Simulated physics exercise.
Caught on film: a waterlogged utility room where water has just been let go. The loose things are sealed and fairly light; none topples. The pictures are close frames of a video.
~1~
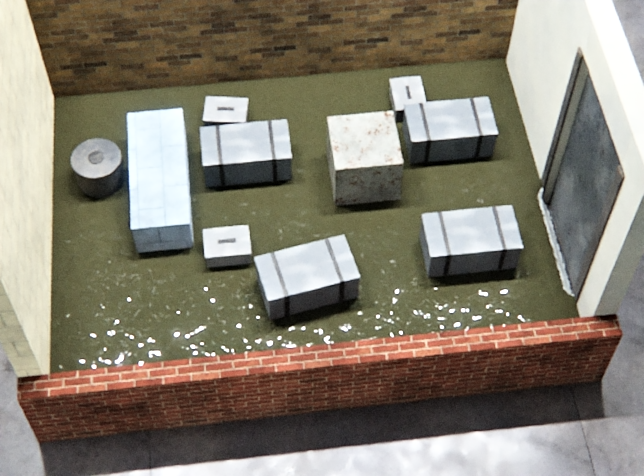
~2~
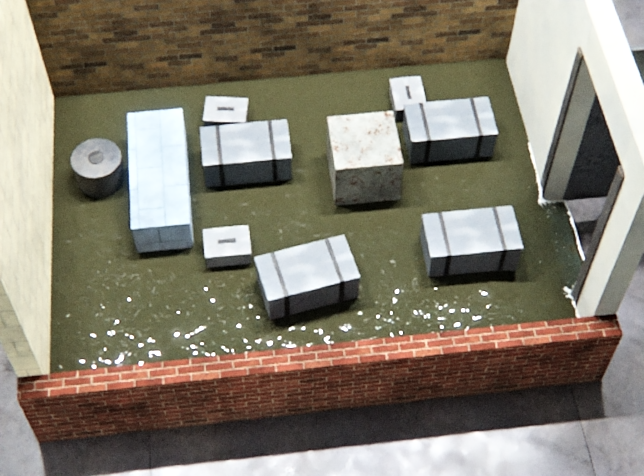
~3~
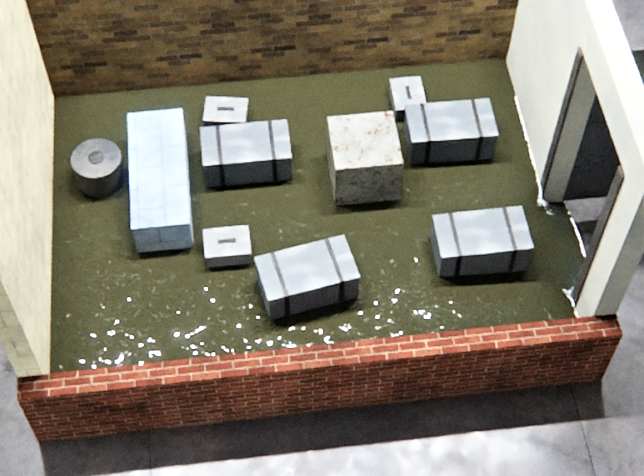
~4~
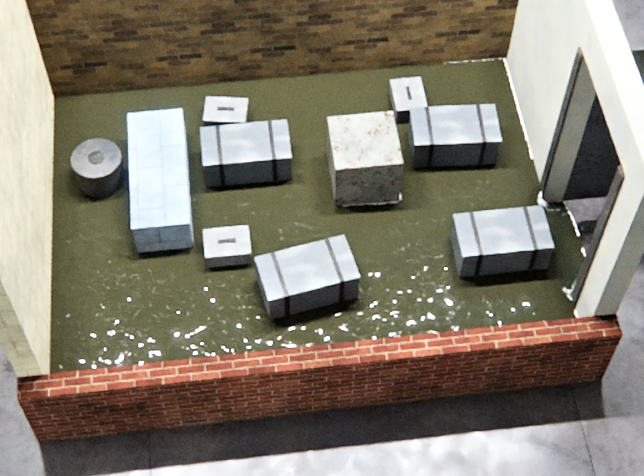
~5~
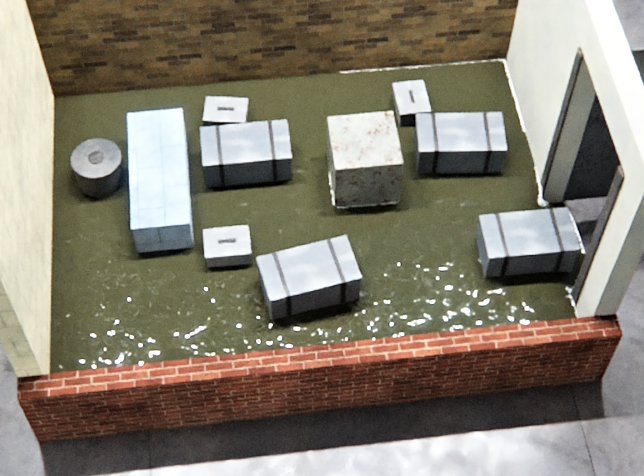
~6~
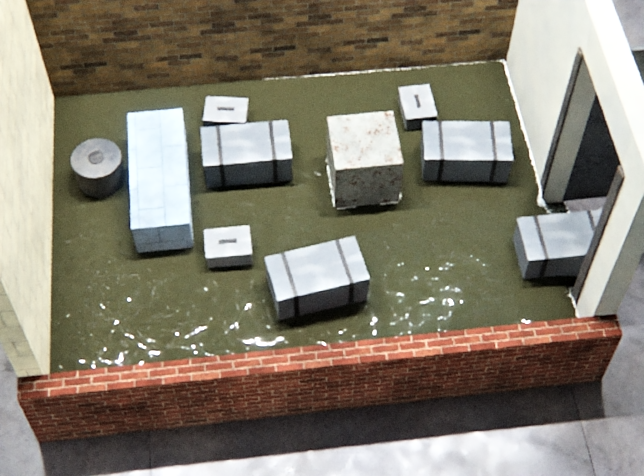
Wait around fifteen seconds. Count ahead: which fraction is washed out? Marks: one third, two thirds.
It is between one and two thirds.
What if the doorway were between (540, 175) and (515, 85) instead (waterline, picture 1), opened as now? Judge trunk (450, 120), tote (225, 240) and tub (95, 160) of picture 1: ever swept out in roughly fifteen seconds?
One after the other: Yes, inside, kept in.
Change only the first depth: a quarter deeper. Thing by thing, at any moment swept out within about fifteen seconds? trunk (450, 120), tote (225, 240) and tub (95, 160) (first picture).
As listed: Gone, washed out, no.
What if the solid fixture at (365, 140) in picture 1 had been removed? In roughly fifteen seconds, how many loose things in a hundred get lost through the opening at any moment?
Near 50 in a hundred.
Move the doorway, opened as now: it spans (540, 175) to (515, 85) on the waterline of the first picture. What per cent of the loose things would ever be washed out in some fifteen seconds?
About 60 per cent.
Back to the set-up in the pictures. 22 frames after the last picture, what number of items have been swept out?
4 of them.
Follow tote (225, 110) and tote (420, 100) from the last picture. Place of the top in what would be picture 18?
Close to (293, 124) and (515, 185).
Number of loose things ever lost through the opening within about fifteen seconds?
The number is 5.
A moment on, 1 of 8 are out; 7 afloat.
Next, 2 of 8 are out; 6 afloat.
Later, 4 of 8 are out; 4 afloat.
In the end, 5 of 8 are out; 3 afloat.
